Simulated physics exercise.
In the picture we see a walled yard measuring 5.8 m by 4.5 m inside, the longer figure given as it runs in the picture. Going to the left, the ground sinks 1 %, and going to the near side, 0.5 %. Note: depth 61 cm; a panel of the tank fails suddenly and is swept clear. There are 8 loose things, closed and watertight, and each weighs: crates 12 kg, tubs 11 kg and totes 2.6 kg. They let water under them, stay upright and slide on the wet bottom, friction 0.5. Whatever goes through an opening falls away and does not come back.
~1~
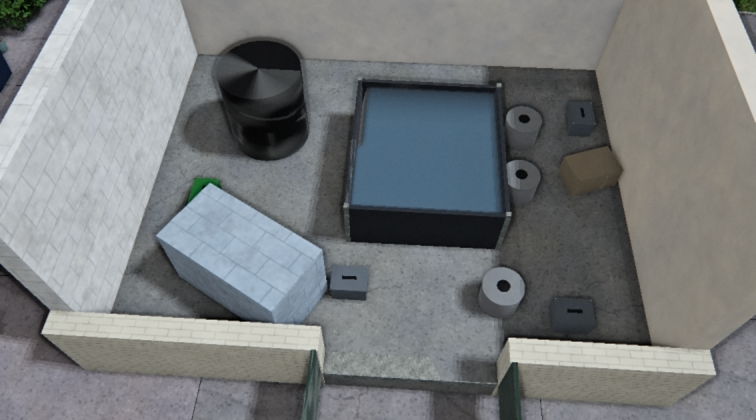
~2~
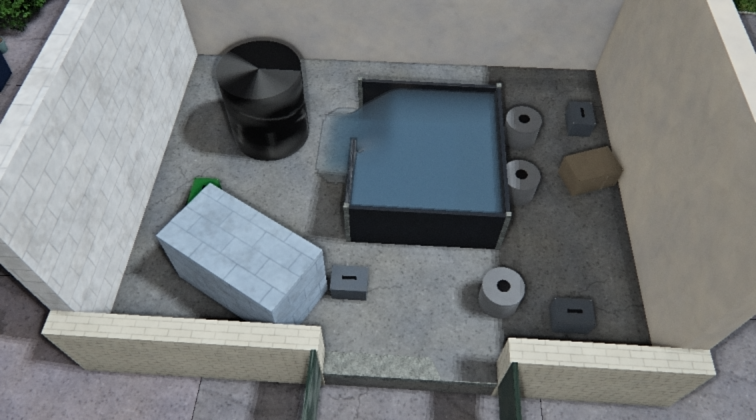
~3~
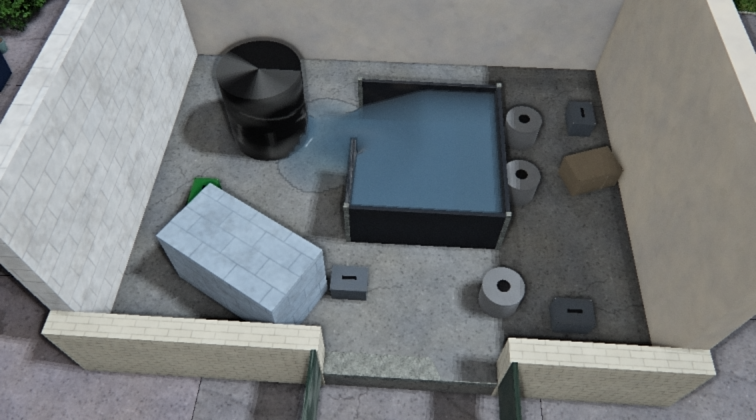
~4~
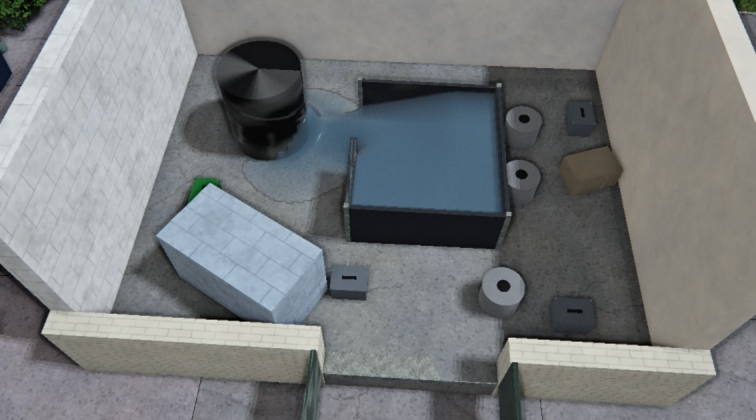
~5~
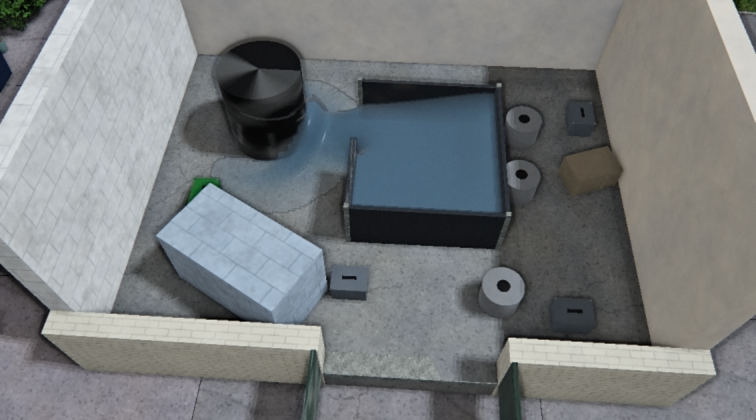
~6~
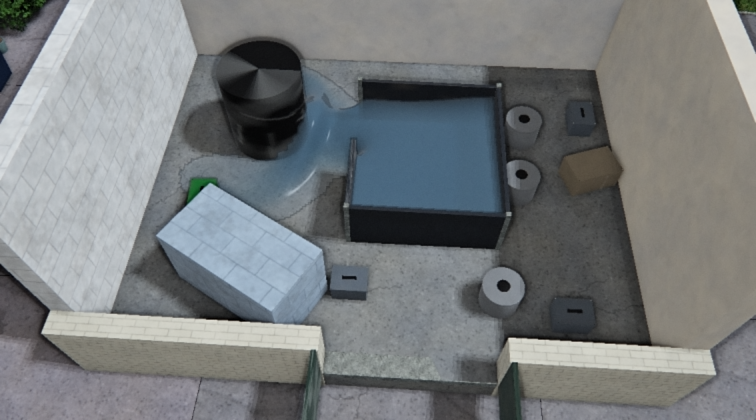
Water bursts through the left side of a square tank in a walled yard, spreads across the ground to the foot of a dark cylinder, then curls toward a pale block, while the tubs and boxes around the yard stay put.
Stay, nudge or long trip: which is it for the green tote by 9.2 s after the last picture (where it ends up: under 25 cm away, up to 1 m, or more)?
Observation: Green tote moves a great deal.
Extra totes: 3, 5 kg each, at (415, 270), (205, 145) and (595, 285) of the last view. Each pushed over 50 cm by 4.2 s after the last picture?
The first one ends up beyond that, the second beyond that, the third inside that.
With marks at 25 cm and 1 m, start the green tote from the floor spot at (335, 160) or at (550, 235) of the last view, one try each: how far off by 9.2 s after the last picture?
Respectively: It is shoved a long way; it edges along somewhat.
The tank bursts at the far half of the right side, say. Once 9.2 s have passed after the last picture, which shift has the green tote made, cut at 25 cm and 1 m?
What happens next is that the green tote gets swept a long way.
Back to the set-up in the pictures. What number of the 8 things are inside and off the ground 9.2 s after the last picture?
At that moment it comes to 4.
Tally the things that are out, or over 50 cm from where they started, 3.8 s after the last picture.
By then 2.
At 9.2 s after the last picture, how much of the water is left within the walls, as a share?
Around 90 % of the water.
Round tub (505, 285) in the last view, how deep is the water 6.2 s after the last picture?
I'd say some 3 cm.
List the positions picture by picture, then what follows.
The green tote at (203, 191) rests on the ground; water covers 3.3 m2; 0 of 8 have shifted, in the first frame.
The green tote at (203, 191) rests on the ground; water covers 3.9 m2; 0 of 8 have shifted, in the second frame.
The green tote at (203, 191), on the bottom; 4.4 m2 under water; 0 of 8 have shifted, in the third frame.
The green tote at (203, 191) rests on the ground; water covers 4.9 m2; 0 of 8 have shifted, in the fourth frame.
The green tote at (203, 191), on the bottom; 5.5 m2 under water; 0 of 8 have shifted, in the fifth frame.
The green tote at (202, 192) rests on the ground; water covers 6.3 m2; 0 of 8 have shifted, in the sixth frame.
Then, 1.2 s after the last picture the green tote is near (134, 237), 1.0 m from its start, afloat; 0 of 8 are out; 1 afloat.
Then, 3.8 s after the last picture the green tote is near (186, 293), 1.4 m from its start, afloat; 1 of 8 are out; 2 afloat.
Then, 6.2 s after the last picture the green tote is near (167, 299), 1.5 m from its start, afloat; 1 of 8 are out; 3 afloat.
Then, 9.2 s after the last picture the green tote is near (132, 276), 1.3 m from its start, afloat; 1 of 8 are out; 4 afloat.
